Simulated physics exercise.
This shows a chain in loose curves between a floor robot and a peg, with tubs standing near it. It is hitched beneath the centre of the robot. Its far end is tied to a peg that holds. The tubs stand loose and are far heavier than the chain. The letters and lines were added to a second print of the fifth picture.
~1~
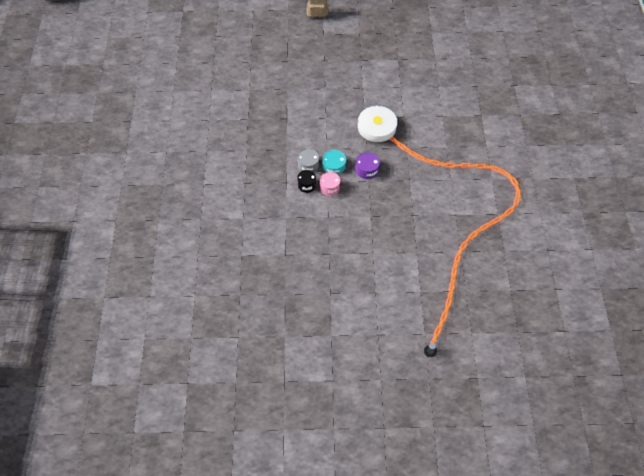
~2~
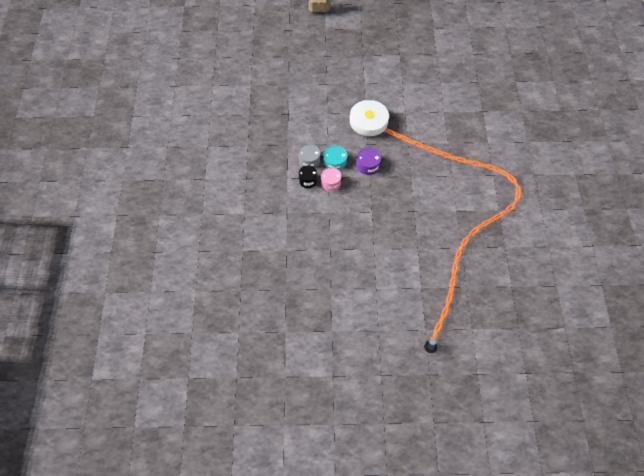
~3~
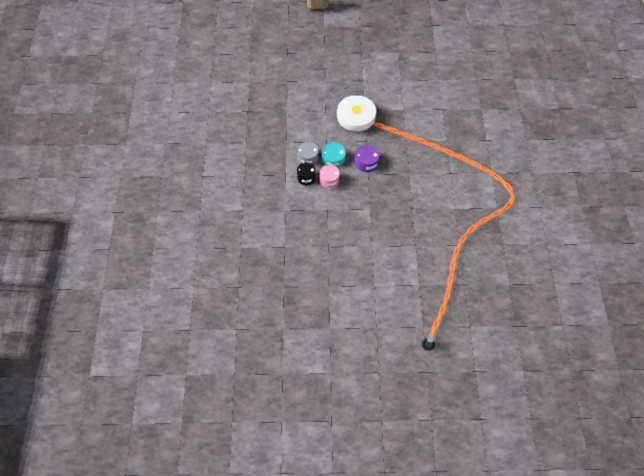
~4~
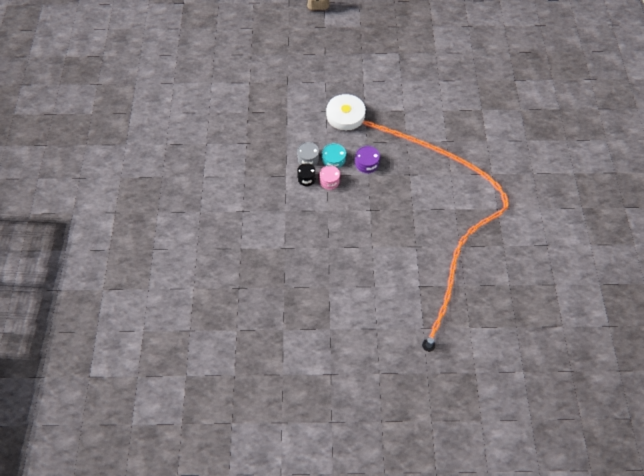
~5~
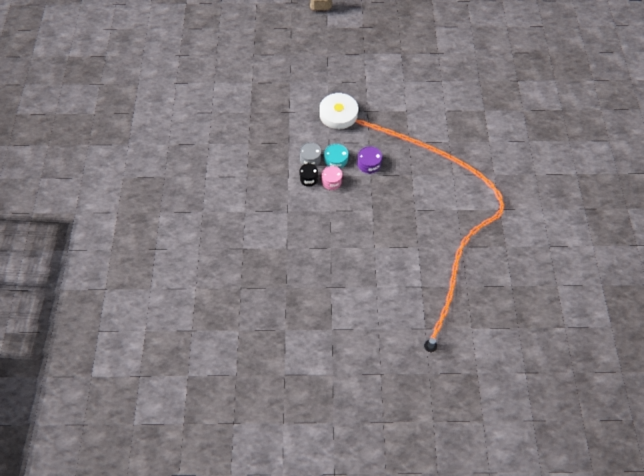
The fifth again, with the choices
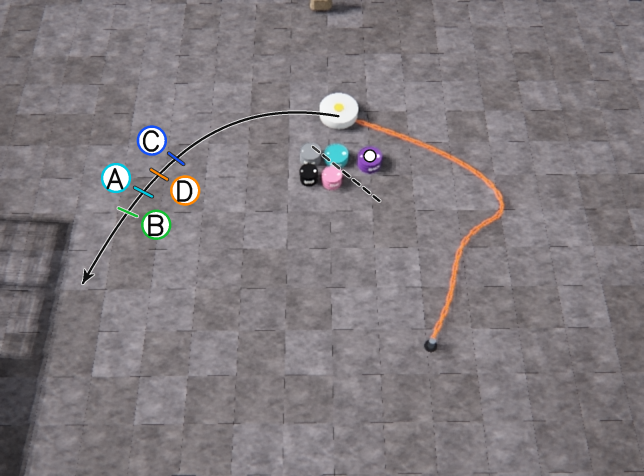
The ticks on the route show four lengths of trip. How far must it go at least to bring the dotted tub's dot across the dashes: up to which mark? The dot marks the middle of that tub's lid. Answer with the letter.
At C, and not before.
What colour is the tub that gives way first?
Purple.
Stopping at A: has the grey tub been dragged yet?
Yes.
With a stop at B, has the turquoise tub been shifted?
Yes.
On the marked copy, A at (143, 192); B at (128, 212); C at (176, 159); D at (159, 175); the dashed line at (345, 173); the route from (339, 116) via (186, 151) to (83, 283); the white dot at (370, 156).
Following C. Soon after the start, robot (278, 109); purple tub (370, 160).
Later, robot (219, 125); purple tub (365, 163).
In the end, robot (175, 154); turquoise tub (320, 172); grey tub (300, 164); black tub (302, 180); pink tub (318, 190); purple tub (339, 184); the dot on the purple tub is over the dashed line.
As for the rest, A does it too, but is farther than needed; B does it too, but is farther than needed; D does it too, but is farther than needed.
